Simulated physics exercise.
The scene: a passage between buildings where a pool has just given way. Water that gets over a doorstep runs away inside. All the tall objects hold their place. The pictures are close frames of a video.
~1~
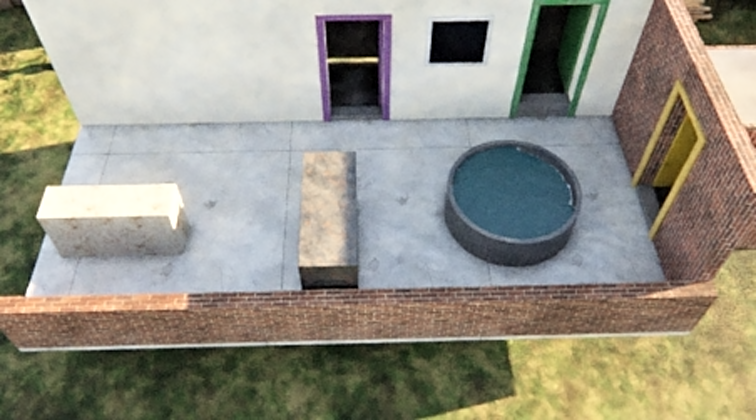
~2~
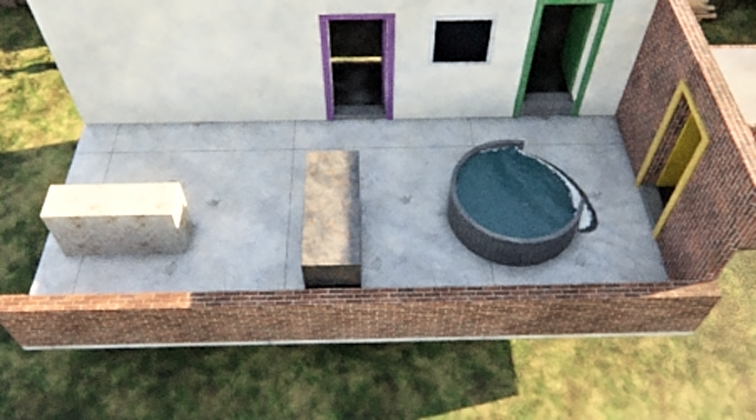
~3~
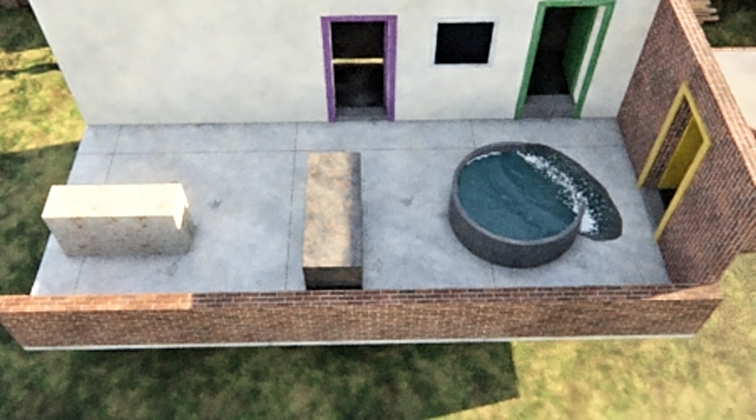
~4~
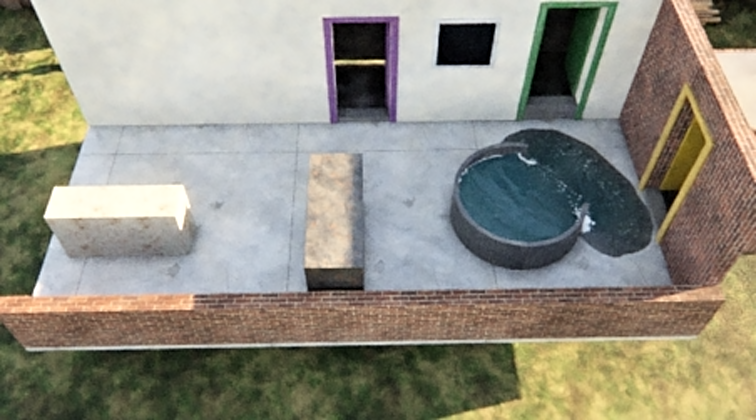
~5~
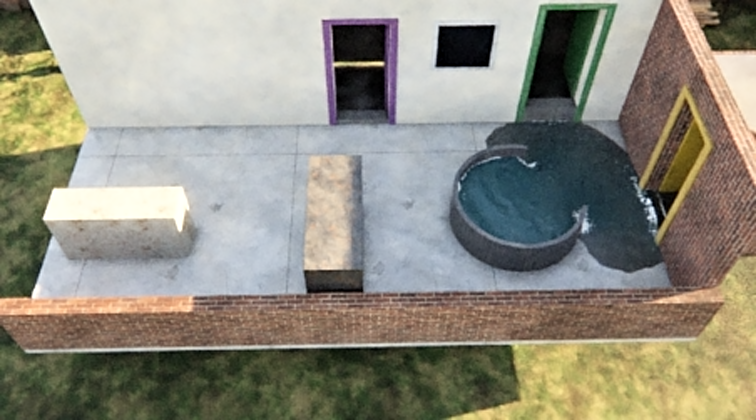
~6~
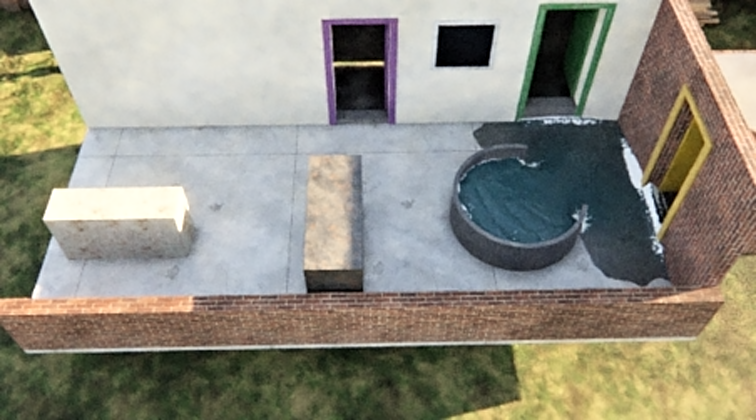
Water bursts from the right side of a round tank and spreads across the grey paving.
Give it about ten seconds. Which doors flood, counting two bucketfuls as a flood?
In the end: The yellow door floods; the green door holds within the limit; the purple door holds within the limit.
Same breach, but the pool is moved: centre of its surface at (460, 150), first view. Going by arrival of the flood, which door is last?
That is the purple-painted one.
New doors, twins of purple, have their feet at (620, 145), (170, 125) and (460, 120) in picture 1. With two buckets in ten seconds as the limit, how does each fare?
In turn: Passes that mark, takes less, holds.
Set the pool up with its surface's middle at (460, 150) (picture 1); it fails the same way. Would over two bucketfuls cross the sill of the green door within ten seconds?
My reading: The green one is under.
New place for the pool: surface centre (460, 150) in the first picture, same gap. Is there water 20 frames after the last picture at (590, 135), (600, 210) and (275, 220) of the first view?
As listed: Flooded, under water, not flooded.
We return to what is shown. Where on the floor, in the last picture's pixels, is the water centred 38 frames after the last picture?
I would point to (469, 205).
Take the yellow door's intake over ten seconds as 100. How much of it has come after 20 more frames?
Close to 90 %.
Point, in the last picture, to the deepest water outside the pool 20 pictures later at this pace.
Close to (677, 314).
A moment on, water covers 15 % of the floor; the yellow door over two buckets in, the green door wet at the sill, nothing in, the purple door not reached.
Next, water covers 20 % of the floor; the yellow door far over two buckets in, the green door wet at the sill, nothing in, the purple door not reached.
Then, water covers 40 % of the floor; the yellow door far over two buckets in, the green door wet at the sill, nothing in, the purple door wet at the sill, nothing in.
Later, water covers 75 % of the floor; the yellow door far over two buckets in, the green door wet at the sill, nothing in, the purple door wet at the sill, nothing in.
In the end, water covers 85 % of the floor; the yellow door far over two buckets in, the green door wet at the sill, nothing in, the purple door wet at the sill, nothing in.
